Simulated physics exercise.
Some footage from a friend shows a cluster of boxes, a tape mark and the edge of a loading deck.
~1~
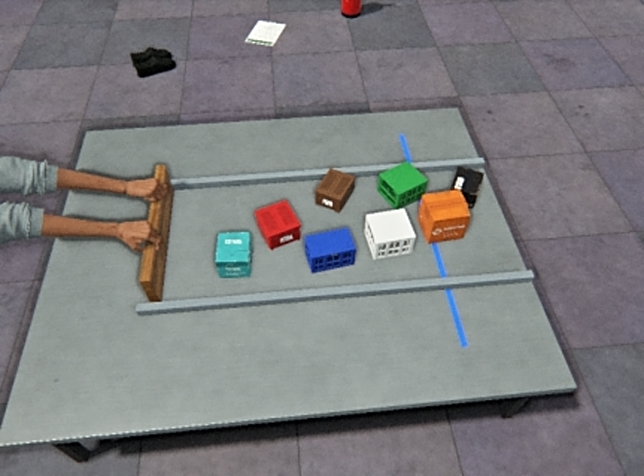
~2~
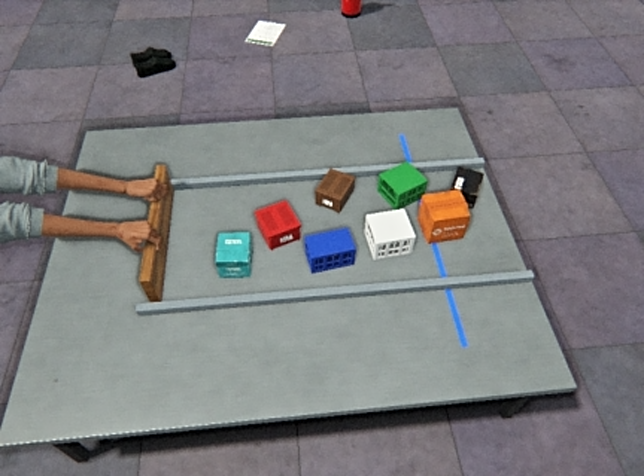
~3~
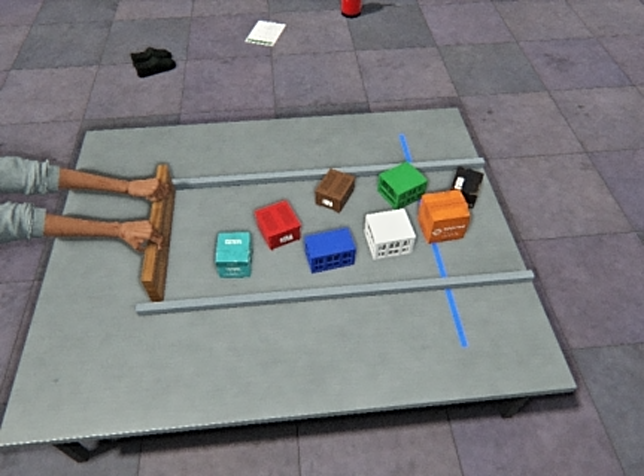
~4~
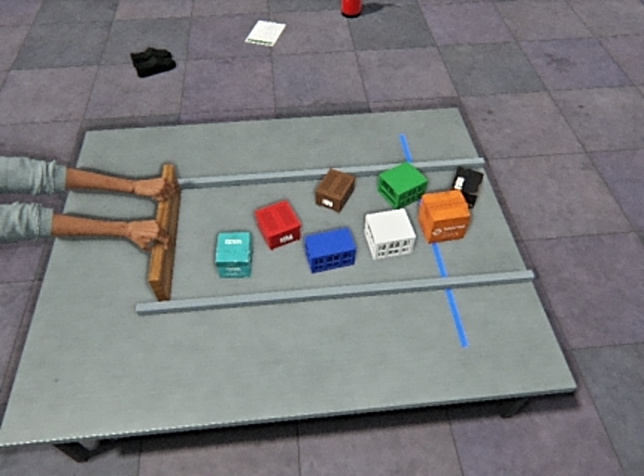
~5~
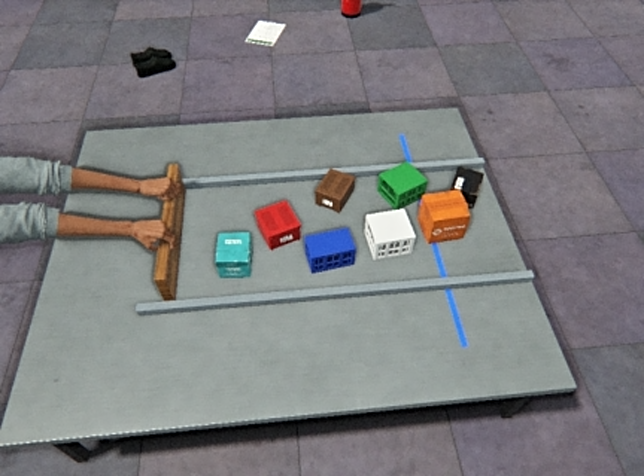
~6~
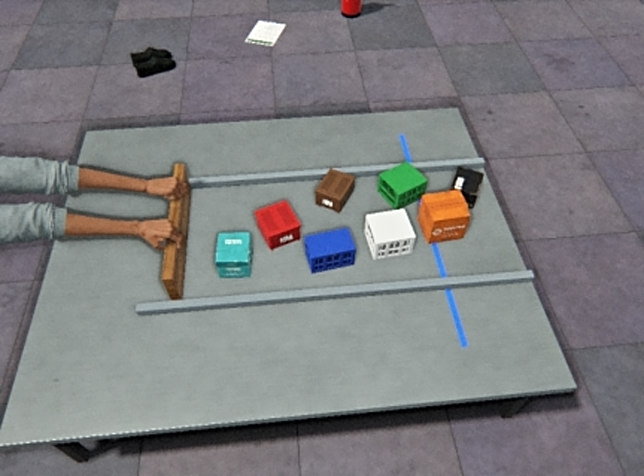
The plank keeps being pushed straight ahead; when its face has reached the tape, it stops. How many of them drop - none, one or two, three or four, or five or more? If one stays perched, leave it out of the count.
The tally of those that come down is below three but not nil.
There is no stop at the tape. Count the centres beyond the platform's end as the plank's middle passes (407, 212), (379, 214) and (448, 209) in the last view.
Place by place: 0, 0 and 2.
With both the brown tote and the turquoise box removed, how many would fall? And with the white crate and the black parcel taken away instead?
Result: 1 in the first case, with 0 in the second.
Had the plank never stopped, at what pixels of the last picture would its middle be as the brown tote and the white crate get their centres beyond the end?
(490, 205) and (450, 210), more or less.
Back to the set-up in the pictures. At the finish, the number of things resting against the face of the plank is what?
The count comes out at 3.
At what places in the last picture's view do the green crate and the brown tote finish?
The green crate at (469, 182), the brown tote at (431, 179).
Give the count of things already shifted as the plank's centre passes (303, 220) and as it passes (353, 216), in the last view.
I get 4 at the one place and 7 at the other.
Soon after, none off yet; black parcel at rest near (466, 188); orange parcel at rest near (443, 217); green crate at rest near (402, 186).
By the end, the number that fall off is one or two; fallen, orange parcel and black parcel.
